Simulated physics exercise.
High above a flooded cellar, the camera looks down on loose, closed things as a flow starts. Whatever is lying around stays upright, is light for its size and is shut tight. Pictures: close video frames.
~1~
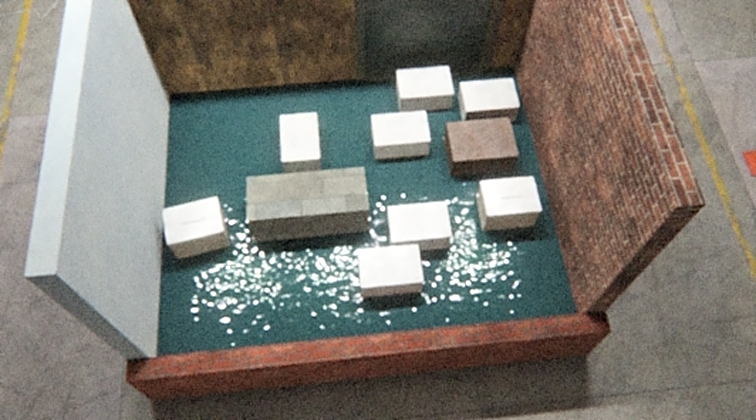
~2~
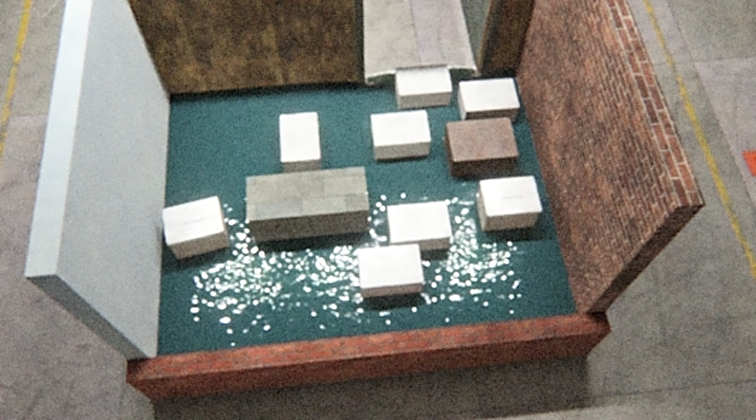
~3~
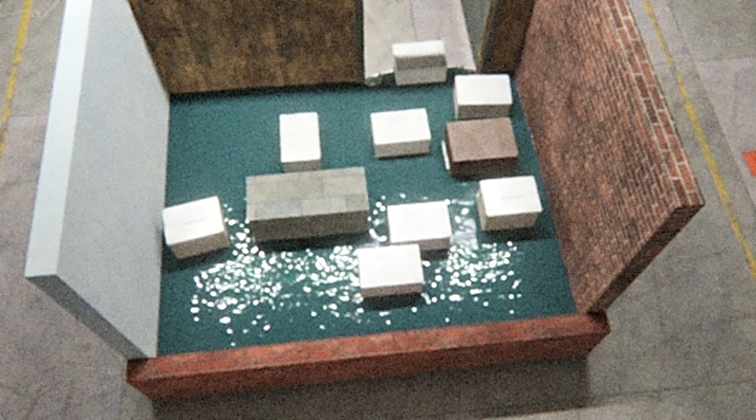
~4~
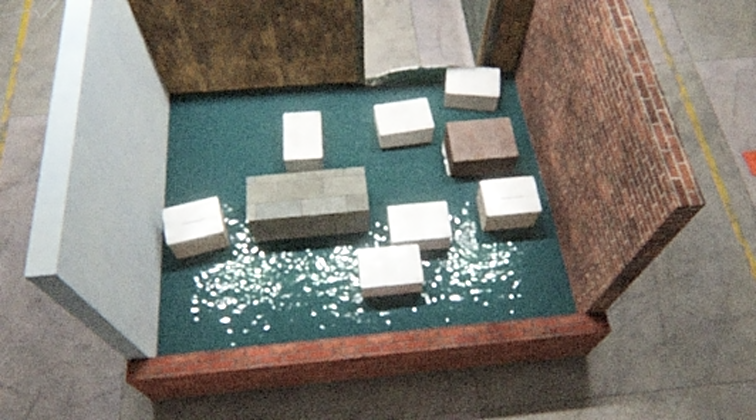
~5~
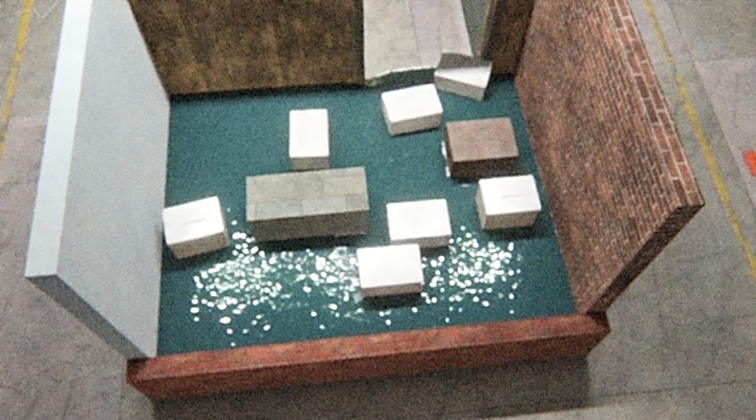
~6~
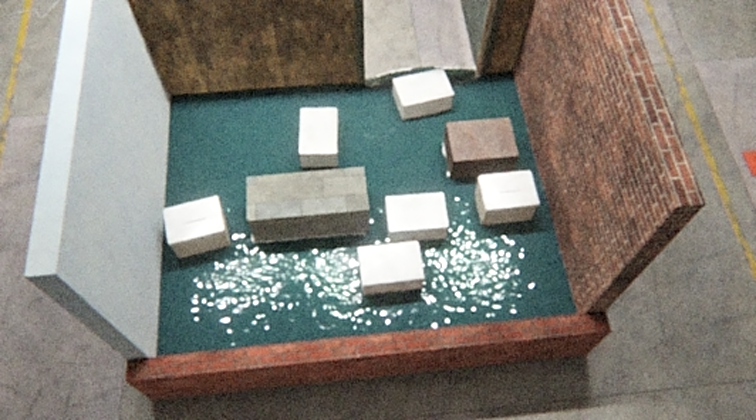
We see white boxes, a brown box and a large grey block in a walled pool of dark green water; the back gate opens, and white boxes nearby drift out through the gap one after another as others shift slightly.
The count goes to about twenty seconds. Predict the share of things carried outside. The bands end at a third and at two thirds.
It reaches two thirds.
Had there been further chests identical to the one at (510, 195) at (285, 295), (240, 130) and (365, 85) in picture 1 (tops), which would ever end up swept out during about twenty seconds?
Result list, first to last: Does not leave, leaves, leaves.
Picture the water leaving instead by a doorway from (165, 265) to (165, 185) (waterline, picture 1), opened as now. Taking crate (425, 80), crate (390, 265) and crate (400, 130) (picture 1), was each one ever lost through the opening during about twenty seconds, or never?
Outcome by item: Retained / exited / exited.
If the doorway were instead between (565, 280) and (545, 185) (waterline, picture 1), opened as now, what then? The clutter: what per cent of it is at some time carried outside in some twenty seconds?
That would be around 60 %.
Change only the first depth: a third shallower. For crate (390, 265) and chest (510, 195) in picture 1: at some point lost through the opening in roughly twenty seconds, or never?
First object: Carried off; second object: Never leaves.
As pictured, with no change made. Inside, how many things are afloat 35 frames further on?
1 in all.
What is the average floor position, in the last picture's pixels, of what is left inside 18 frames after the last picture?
Their average sits at about pixel (399, 159).
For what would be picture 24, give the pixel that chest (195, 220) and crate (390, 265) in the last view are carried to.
Approximately (266, 128) for the first and (416, 108) for the second.
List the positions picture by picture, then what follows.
In the first frame, a crate at (401, 128) floats; a crate at (299, 137) floats; 0 of 8 have shifted.
In the second frame, a crate at (401, 128) floats; a crate at (299, 137) floats; 1 of 8 have shifted.
In the third frame, a crate at (401, 126), afloat, close to its start; a crate at (300, 137), afloat; 2 of 8 have shifted.
In the fourth frame, a crate at (404, 116) floats, close to its start; a crate at (302, 135) floats, close to its start; 3 of 8 have shifted.
In the fifth frame, a crate at (412, 103) floats, a stride from its start; a crate at (309, 133), afloat, close to its start; 4 of 8 have shifted.
In the sixth frame, a crate at (423, 87) floats, a stride from its start; a crate at (318, 130) floats, close to its start; 6 of 8 have shifted.
A moment on, 3 of 8 are out; 5 afloat.
Next, 5 of 8 are out; 3 afloat.
Later, 7 of 8 are out; 1 afloat.
In the end, 7 of 8 are out; 1 afloat.
